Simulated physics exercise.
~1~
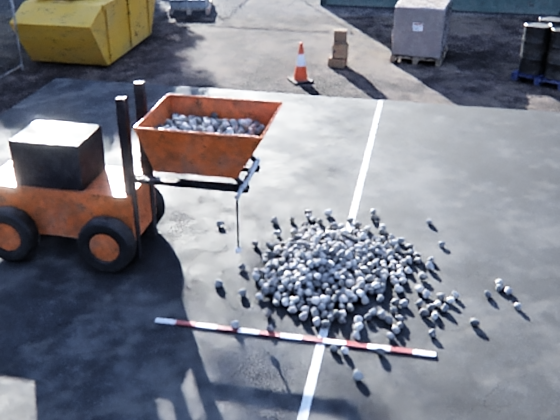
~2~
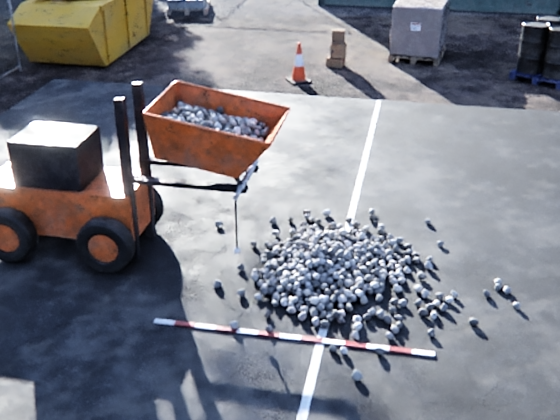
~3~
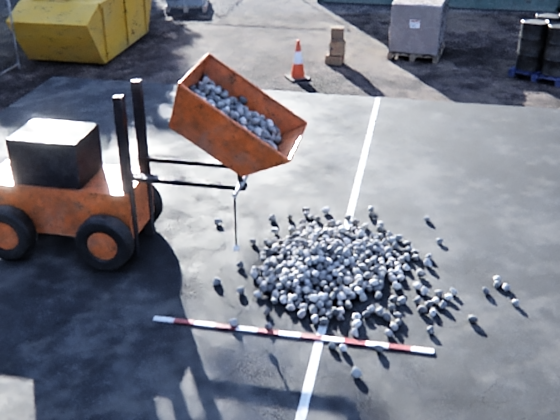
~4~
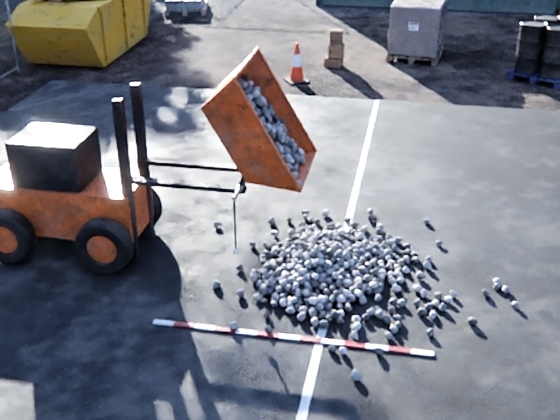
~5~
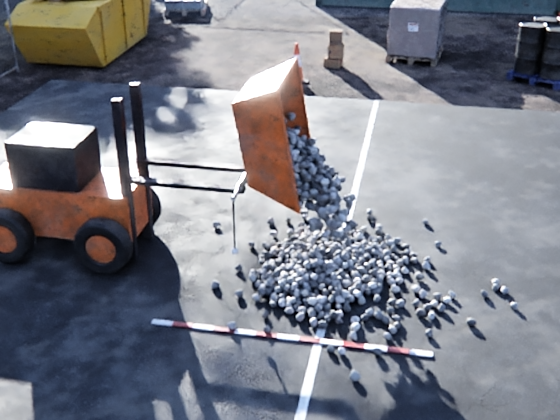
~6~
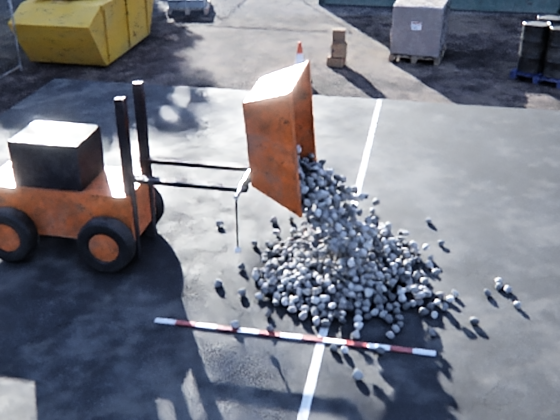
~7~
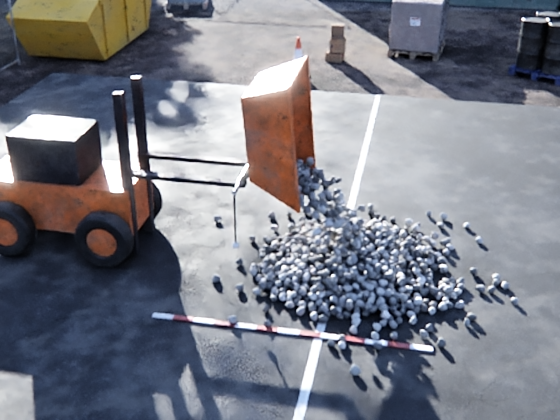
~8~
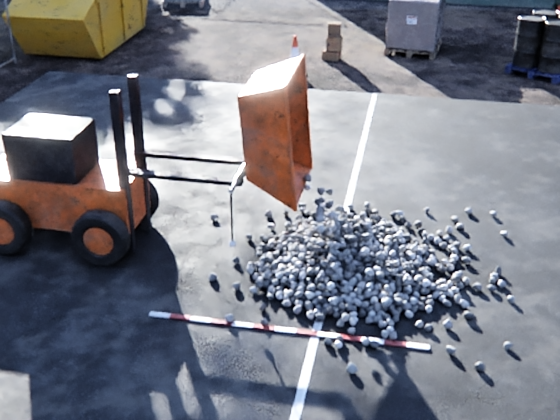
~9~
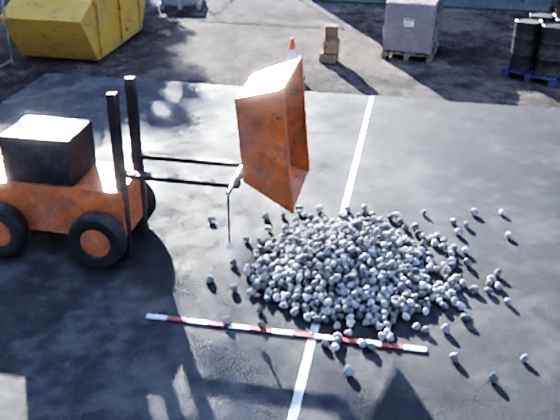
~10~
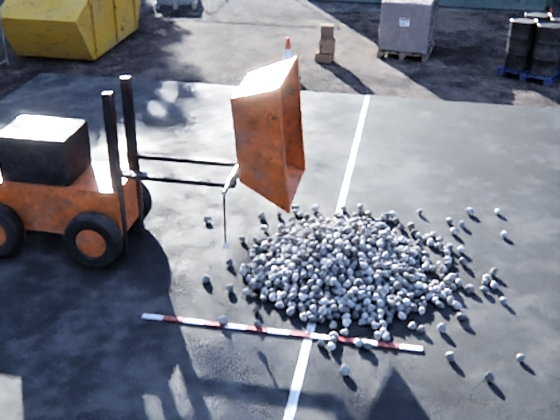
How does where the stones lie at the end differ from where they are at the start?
At the start some of the stones are up in the skip and the rest lie in a pile on the ground. At the end they are all down on the ground in one broader heap that spreads farther to the right past the painted line.
The footage shows an orange forklift tipping its skip steeply forward, pouring grey stones onto a pile already lying across a painted white line. The stones tumble and spread mostly to the right, and the skip stays tipped and empty above a broader heap.
